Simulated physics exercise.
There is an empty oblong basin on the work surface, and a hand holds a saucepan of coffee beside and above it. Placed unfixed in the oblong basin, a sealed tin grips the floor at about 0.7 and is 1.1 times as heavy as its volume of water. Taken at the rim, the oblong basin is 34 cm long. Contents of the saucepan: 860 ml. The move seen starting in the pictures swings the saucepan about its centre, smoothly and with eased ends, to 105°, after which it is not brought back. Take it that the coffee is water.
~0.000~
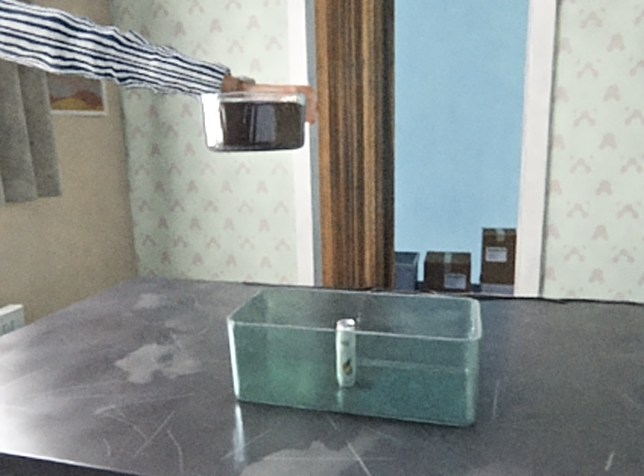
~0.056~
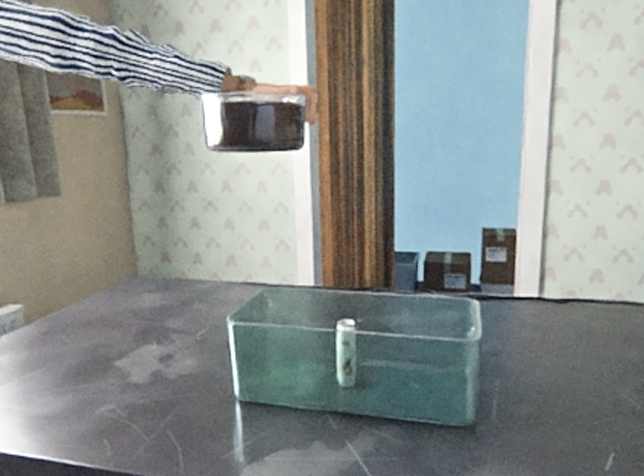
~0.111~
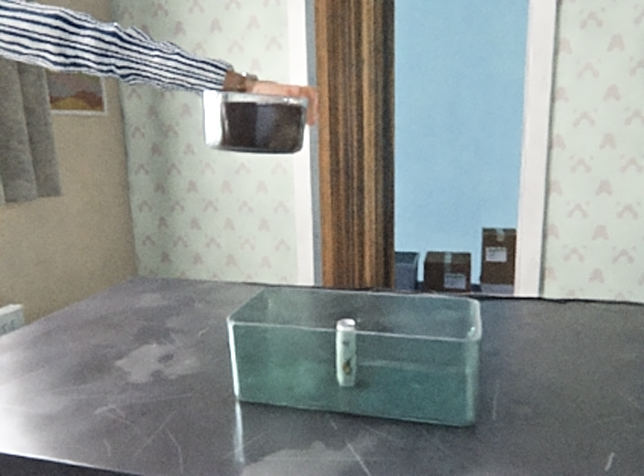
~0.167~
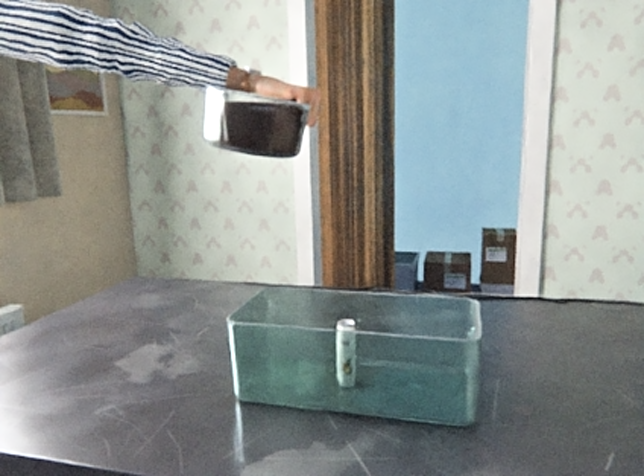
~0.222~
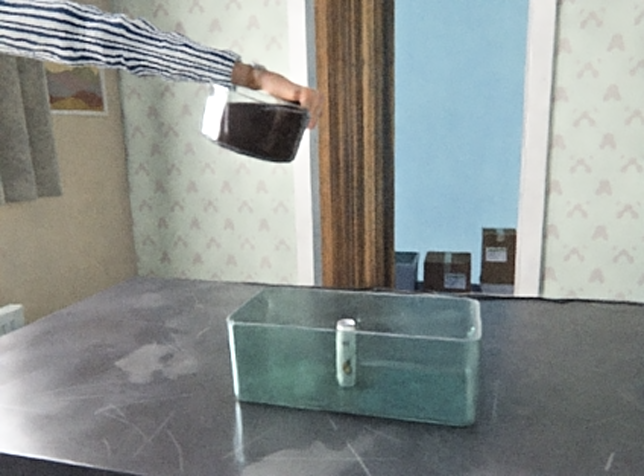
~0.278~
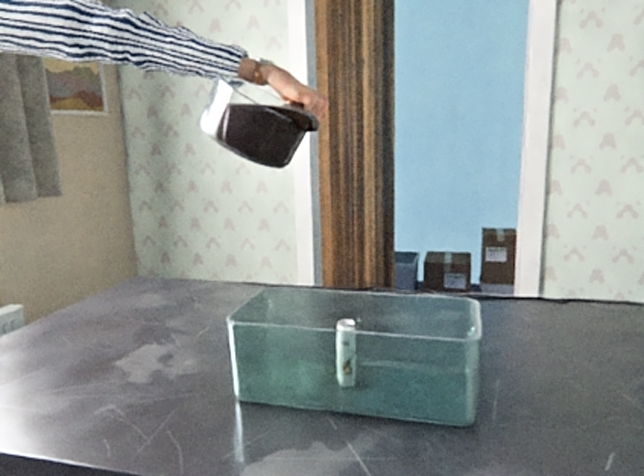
Room with patterned wallpaper, a striped-sleeved hand tilting a clear pan of dark liquid rightward above an oblong glass basin holding a tin.
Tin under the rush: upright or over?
It tips over.
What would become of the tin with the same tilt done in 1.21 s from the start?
After the tilt, the tin has tipped over.
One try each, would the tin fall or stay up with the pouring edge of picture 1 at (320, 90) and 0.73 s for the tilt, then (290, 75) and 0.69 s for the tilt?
Try 1: Tipped over; try 2: Tipped over.
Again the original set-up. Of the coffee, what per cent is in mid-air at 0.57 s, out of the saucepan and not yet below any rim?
58 per cent.
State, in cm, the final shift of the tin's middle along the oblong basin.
Shift of tin centre: Approx. 6.5 cm.
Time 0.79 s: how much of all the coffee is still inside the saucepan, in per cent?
Share remaining: Approx. 5 %.
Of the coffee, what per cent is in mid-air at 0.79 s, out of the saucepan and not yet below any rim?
16 per cent, roughly.
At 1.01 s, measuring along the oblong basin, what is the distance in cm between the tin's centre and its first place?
Around 2 centimetres.
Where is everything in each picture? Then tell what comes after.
In the first frame, it leans 0°; its right rim is at (302, 95); the coffee meets the walls at (212, 107) and (302, 103); the oblong basin's rim runs from (246, 304) to (480, 319); the tin's top is at (346, 326).
In the second frame, it leans 1°; its right rim is at (303, 97); the coffee meets the walls at (212, 107) and (302, 103).
In the third frame, it leans 5°; its right rim is at (304, 100); the coffee meets the walls at (213, 105) and (304, 105).
In the fourth frame, it leans 12°; its right rim is at (306, 107); the coffee meets the walls at (214, 105) and (306, 106).
In the fifth frame, it leans 21°; its right rim is at (308, 115); the coffee meets the walls at (214, 107) and (310, 110); 1 per cent is over the edge.
In the sixth frame, it leans 31°; its right rim is at (308, 126); the coffee meets the walls at (212, 109) and (309, 118); 5 per cent is over the edge.
After 0.57 s the tilt is 90° and 28 per cent is still to pour; the tin stands where it began.
After 0.79 s the tilt is 105° and 5 per cent is still to pour; the tin leans 6°.
After 1.01 s the tilt is 105° and 0 per cent is still to pour; the tin leans 26°.
After 1.26 s the tilt is 105° and 0 per cent is still to pour; the tin lies on its side.
In the end the tin lies on its side.
